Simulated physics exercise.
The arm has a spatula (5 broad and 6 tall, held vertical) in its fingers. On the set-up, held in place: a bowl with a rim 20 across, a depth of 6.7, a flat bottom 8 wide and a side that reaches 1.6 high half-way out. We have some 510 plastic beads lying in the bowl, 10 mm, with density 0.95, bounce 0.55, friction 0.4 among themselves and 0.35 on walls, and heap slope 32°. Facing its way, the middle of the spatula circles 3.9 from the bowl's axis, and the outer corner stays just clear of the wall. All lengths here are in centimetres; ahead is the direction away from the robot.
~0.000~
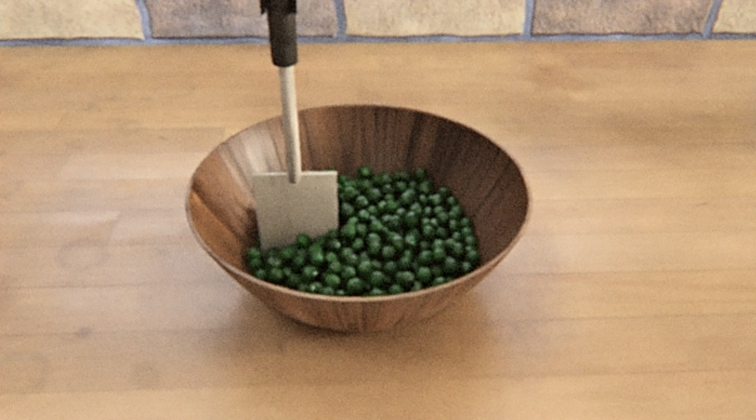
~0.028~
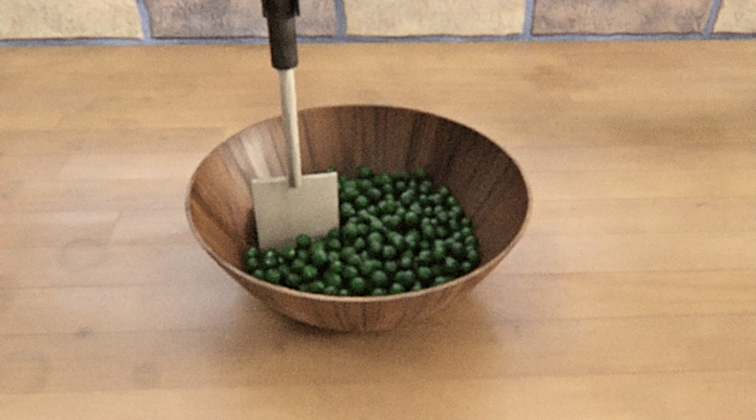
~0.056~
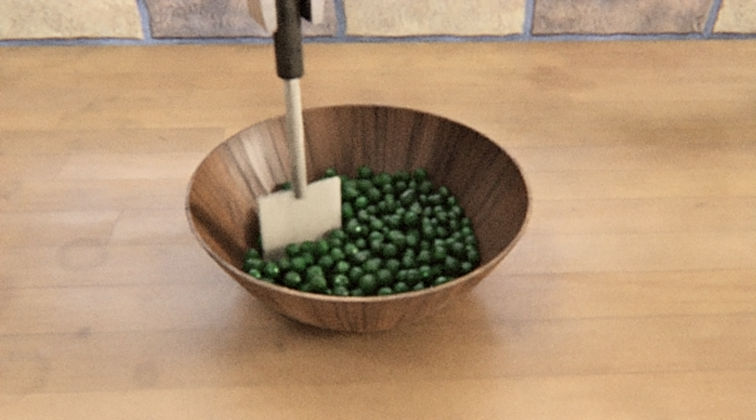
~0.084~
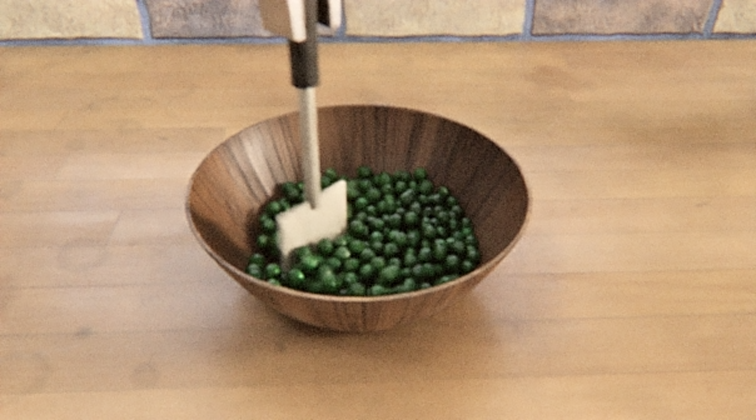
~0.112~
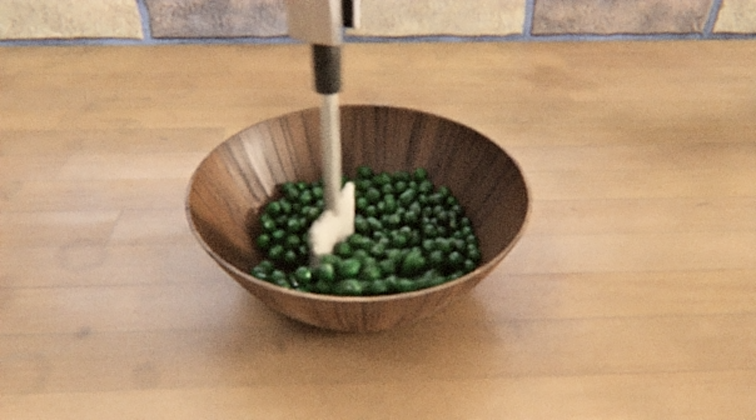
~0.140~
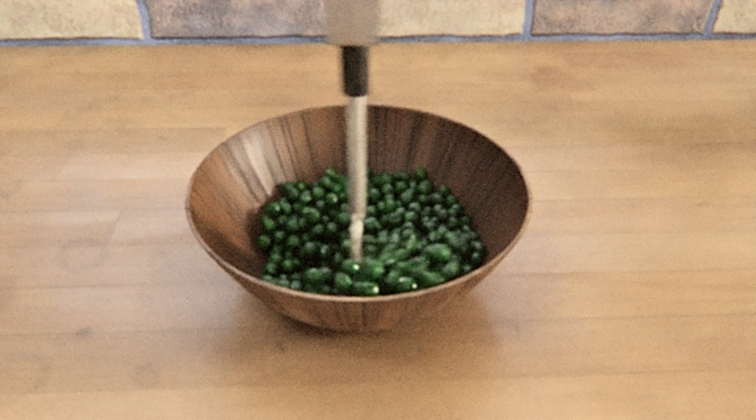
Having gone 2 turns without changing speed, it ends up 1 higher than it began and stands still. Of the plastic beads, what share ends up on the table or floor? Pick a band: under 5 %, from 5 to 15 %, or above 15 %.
From 5 to 15 %.
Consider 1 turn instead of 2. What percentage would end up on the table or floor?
Roughly 5 percent would end up there.
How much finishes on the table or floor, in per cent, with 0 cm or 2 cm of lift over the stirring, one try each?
Near 15 in a hundred, then near 5 in a hundred.
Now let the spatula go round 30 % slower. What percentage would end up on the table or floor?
0 %.
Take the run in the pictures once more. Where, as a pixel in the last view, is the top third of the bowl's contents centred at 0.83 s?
In the last picture it sits around (409, 203).
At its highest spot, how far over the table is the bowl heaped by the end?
Top height: Around 6.0 cm.
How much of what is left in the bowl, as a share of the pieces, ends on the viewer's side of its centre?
Some 50 per cent.
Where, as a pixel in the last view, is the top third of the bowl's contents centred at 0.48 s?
Around (264, 190).
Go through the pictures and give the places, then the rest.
In the first frame, the spatula neck at (292, 152), 0° round; upper third of the load around (377, 226), from x 255 to 475, top at y 170; 511 in the bowl.
In the second frame, the spatula neck at (292, 156), 7° round; upper third of the load around (376, 233), from x 255 to 475, top at y 170.
In the third frame, the spatula neck at (298, 167), 26° round; upper third of the load around (371, 242), from x 250 to 475, top at y 170.
In the fourth frame, the spatula neck at (311, 177), 46° round; upper third of the load around (374, 247), from x 255 to 475, top at y 170.
In the fifth frame, the spatula neck at (332, 184), 66° round; upper third of the load around (379, 257), from x 260 to 475, top at y 170.
In the sixth frame, the spatula neck at (357, 186), 86° round; upper third of the load around (398, 257), from x 265 to 480, top at y 170; 511 in the bowl.
After 0.48 s, 334° round, highest piece 8 above the table; 474 in the bowl, 24 on the table or floor, 13 in flight or on the tool.
After 0.83 s, 222° round, highest piece 7 above the table; 461 in the bowl, 49 on the table or floor, 1 in flight or on the tool.
After 1.20 s, 0° round, highest piece 6 above the table; 460 in the bowl, 51 on the table or floor.
After 1.90 s, 0° round, highest piece 6 above the table; 460 in the bowl, 51 on the table or floor.
In the end, 460 in the bowl, 51 on the table or floor. That is 10 % on the table or floor.
